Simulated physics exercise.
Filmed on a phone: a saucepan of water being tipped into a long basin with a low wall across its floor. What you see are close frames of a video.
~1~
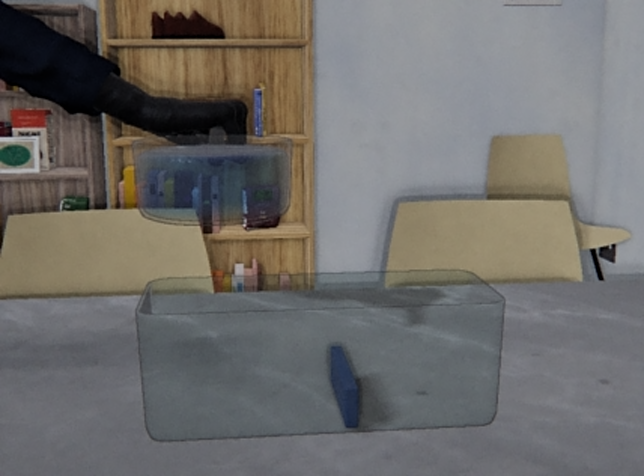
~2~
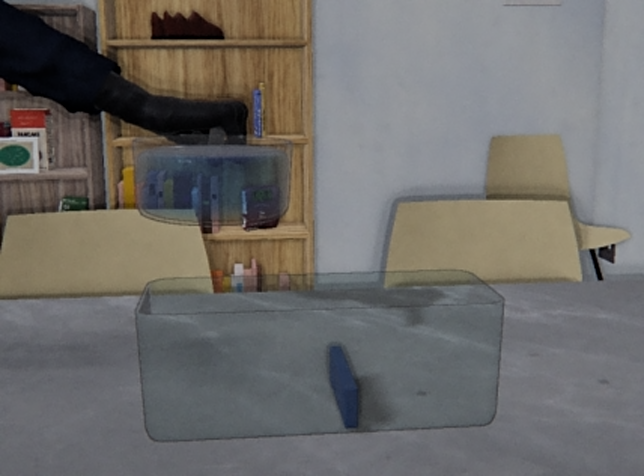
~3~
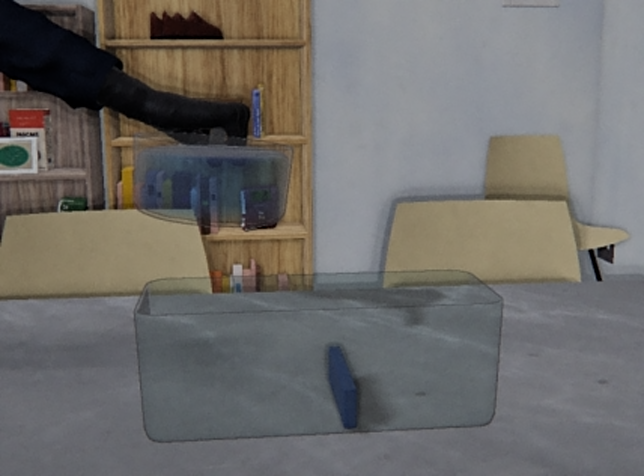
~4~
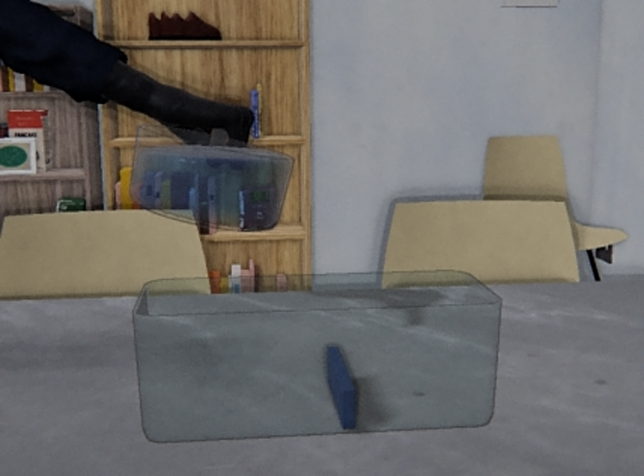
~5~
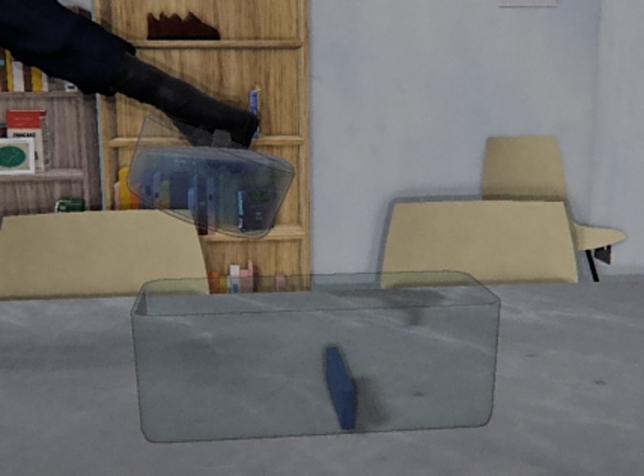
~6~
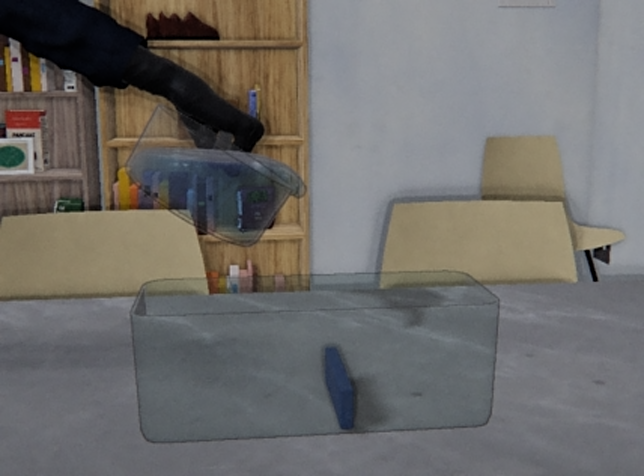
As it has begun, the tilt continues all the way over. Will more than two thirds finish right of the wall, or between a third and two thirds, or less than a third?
Right of the wall there will be between a third and two thirds.
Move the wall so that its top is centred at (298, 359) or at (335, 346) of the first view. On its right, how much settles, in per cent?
Note: Roughly 80 % in case one, 50 % in case two.
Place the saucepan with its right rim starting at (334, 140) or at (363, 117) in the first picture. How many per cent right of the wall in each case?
Close to 65 in a hundred, then close to 70 in a hundred.
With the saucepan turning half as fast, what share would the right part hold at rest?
Around 60 per cent ends up there.
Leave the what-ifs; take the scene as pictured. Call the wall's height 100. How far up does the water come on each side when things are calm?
Levels: Left around 50 per cent, right around 60 per cent.
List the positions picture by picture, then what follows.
Tilt 0°; pouring edge (291, 142); surface from (138, 153) to (288, 151); the long basin's rim runs from (143, 298) to (487, 287); the wall's top is at (343, 367), in the first frame.
Tilt 1°; pouring edge (291, 144); surface from (138, 153) to (288, 152), in the second frame.
Tilt 6°; pouring edge (292, 150); surface from (138, 151) to (288, 154), in the third frame.
Tilt 13°; pouring edge (293, 160); surface from (139, 151) to (291, 157), in the fourth frame.
Tilt 22°; pouring edge (293, 174); surface from (137, 153) to (291, 165); 2 per cent is over the edge, in the fifth frame.
Tilt 33°; pouring edge (291, 190); surface from (135, 154) to (284, 175); 7 per cent is over the edge, in the sixth frame.
A moment on, the saucepan is tipped on its side and 20 per cent is still to pour, 14 is left of the wall and 33 right of it.
Next, the saucepan is tipped right over and 4 per cent is still to pour, 43 is left of the wall and 44 right of it.
Then the saucepan is tipped right over and 0 per cent is still to pour, 52 is left of the wall and 46 right of it.
Later the saucepan is tipped right over and 0 per cent is still to pour, 55 is left of the wall and 44 right of it.
In the end 55 per cent lies left of the wall, 44 right of it and 2 outside.
